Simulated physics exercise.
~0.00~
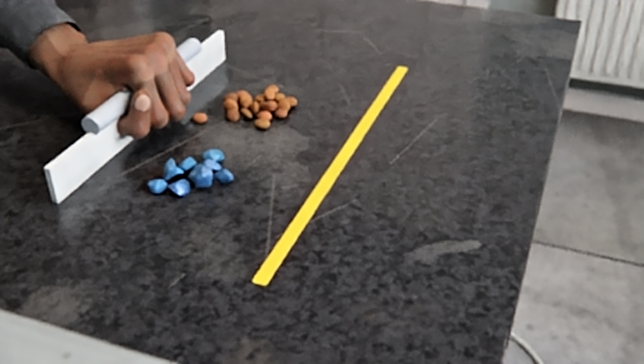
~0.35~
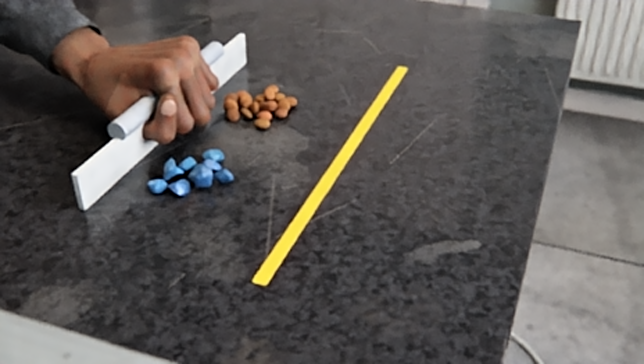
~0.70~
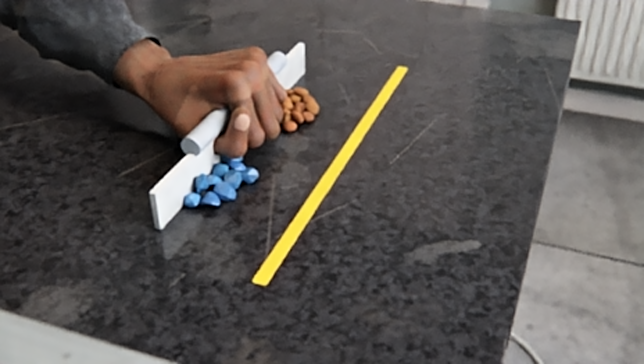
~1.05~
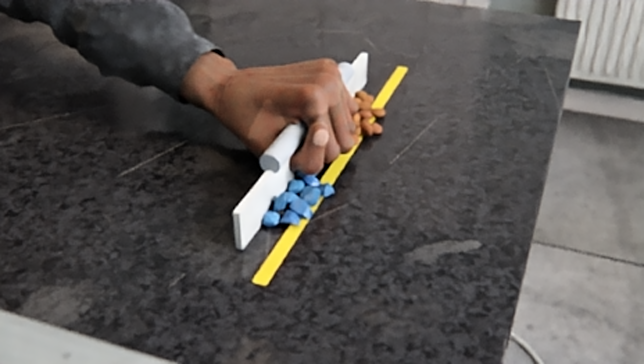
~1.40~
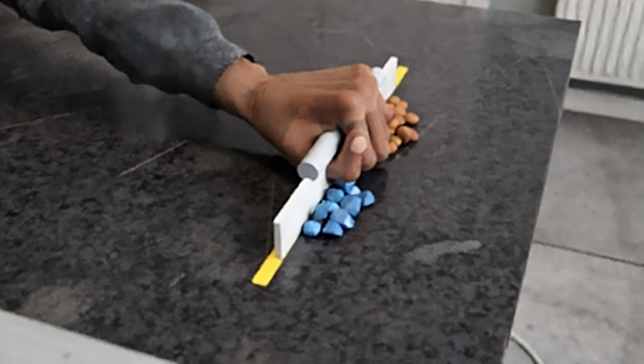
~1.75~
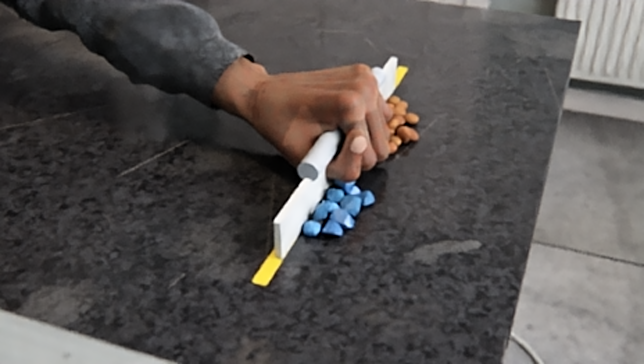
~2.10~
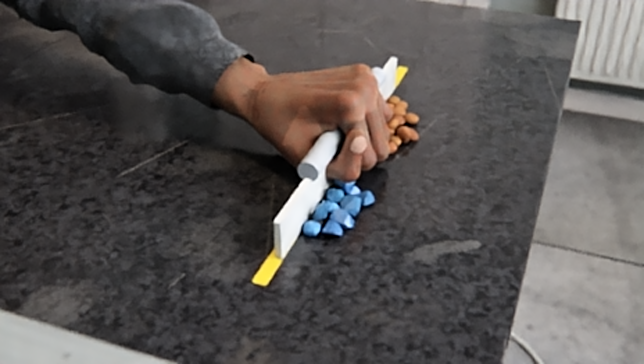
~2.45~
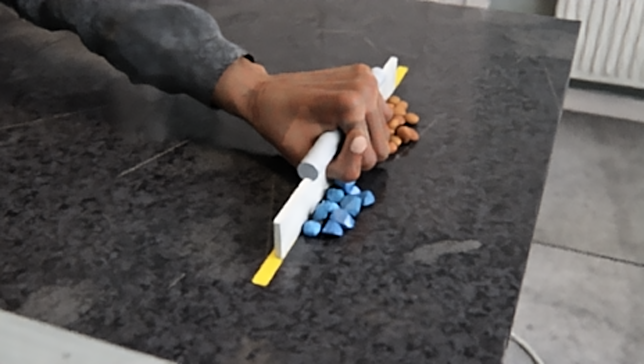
A hand in a dark grey sleeve grips a white scraper on a dark, scratched tabletop, seen from above at an angle by a still camera. To its right lie a small heap of blue lumps nearer the viewer and a heap of brown ones farther back, with a strip of yellow tape beyond them. The hand pushes the scraper rightward, gathering first the blue lumps and then the brown against its blade. Both heaps slide together across the tape. The scraper stops along the yellow line and stays there, with both heaps resting just past it, still on the table.
